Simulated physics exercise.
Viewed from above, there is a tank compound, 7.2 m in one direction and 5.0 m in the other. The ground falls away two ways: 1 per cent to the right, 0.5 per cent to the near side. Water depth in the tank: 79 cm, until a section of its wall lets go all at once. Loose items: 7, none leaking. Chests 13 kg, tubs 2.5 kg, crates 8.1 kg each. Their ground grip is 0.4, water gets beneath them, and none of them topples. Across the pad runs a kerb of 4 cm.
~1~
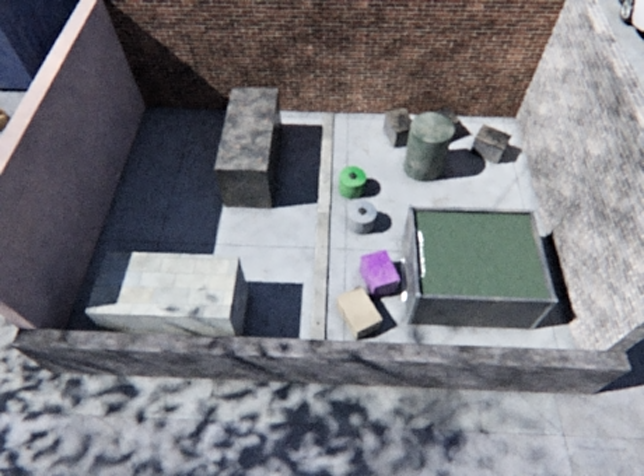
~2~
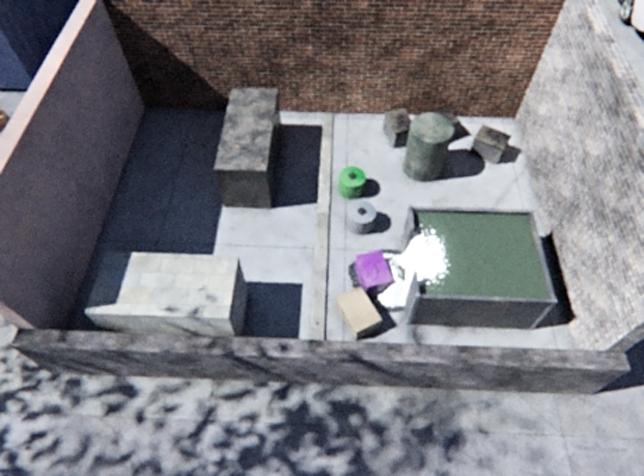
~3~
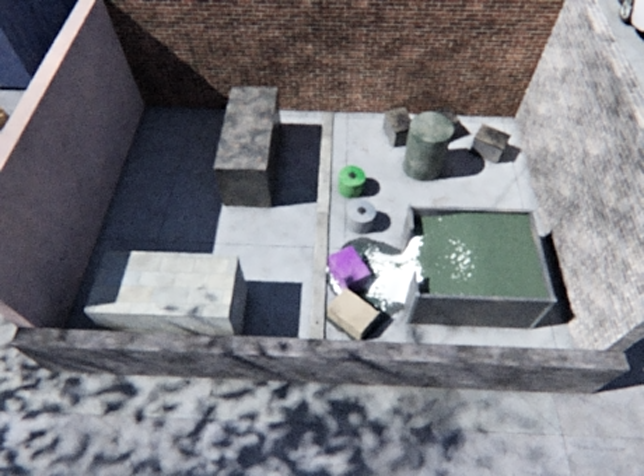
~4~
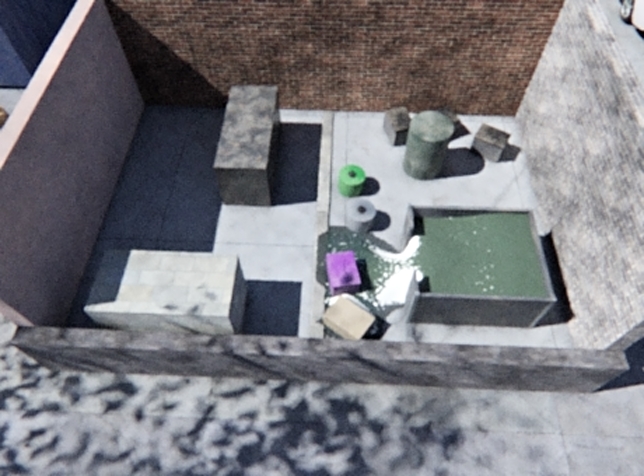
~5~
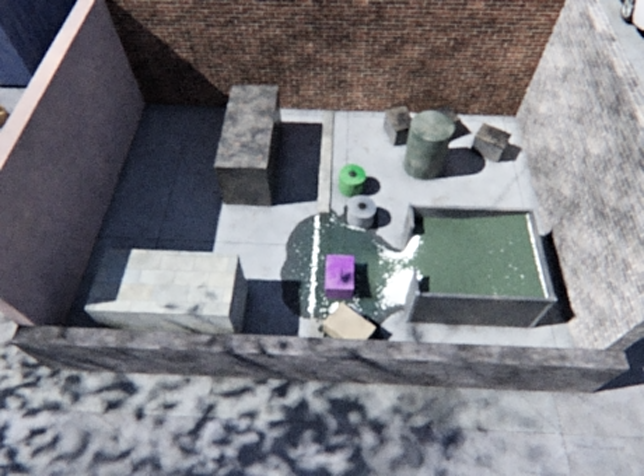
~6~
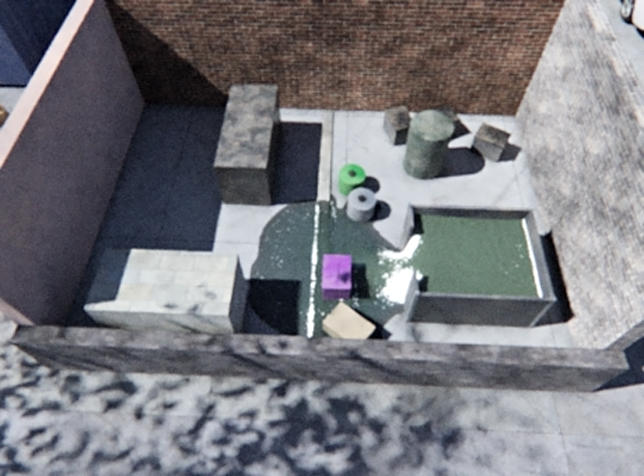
Walled yard with green water pouring left from an open tank, spreading across the ground and pushing a purple box left.
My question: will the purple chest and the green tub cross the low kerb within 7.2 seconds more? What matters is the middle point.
Outcome: Purple chest goes beyond the kerb; green tub never gets over.
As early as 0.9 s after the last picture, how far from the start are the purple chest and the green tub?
About 200 cm and 20 cm, respectively.
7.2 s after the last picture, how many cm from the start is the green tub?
Around 80 cm from where it started.
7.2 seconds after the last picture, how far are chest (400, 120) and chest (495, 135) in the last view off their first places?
They've ended up 30 cm and 0 cm away, in that order.
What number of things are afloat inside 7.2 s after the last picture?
4.
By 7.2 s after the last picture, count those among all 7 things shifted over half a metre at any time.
The total is 4.
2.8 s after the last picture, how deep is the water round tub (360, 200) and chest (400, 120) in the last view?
Depths: Near 1 cm, then near 2 cm.
Then, 0.9 s after the last picture the purple chest is near (256, 283), 1.8 m from its start, afloat; the green tub is near (352, 166), 0.2 m from its start, aground; 1 of 7 are over the mark; 1 afloat.
Then, 2.8 s after the last picture the purple chest is near (140, 182), 4.1 m from its start, aground; the green tub is near (355, 165), 0.2 m from its start, aground; 1 of 7 are over the mark; 1 afloat.
Then, 4.8 s after the last picture the purple chest is near (164, 111), 4.9 m from its start, afloat; the green tub is near (367, 161), 0.4 m from its start, afloat; 1 of 7 are over the mark; 3 afloat.
Then, 7.2 s after the last picture the purple chest is near (242, 98), 4.3 m from its start, afloat; the green tub is near (404, 181), 0.9 m from its start, afloat; 1 of 7 are over the mark; 4 afloat.
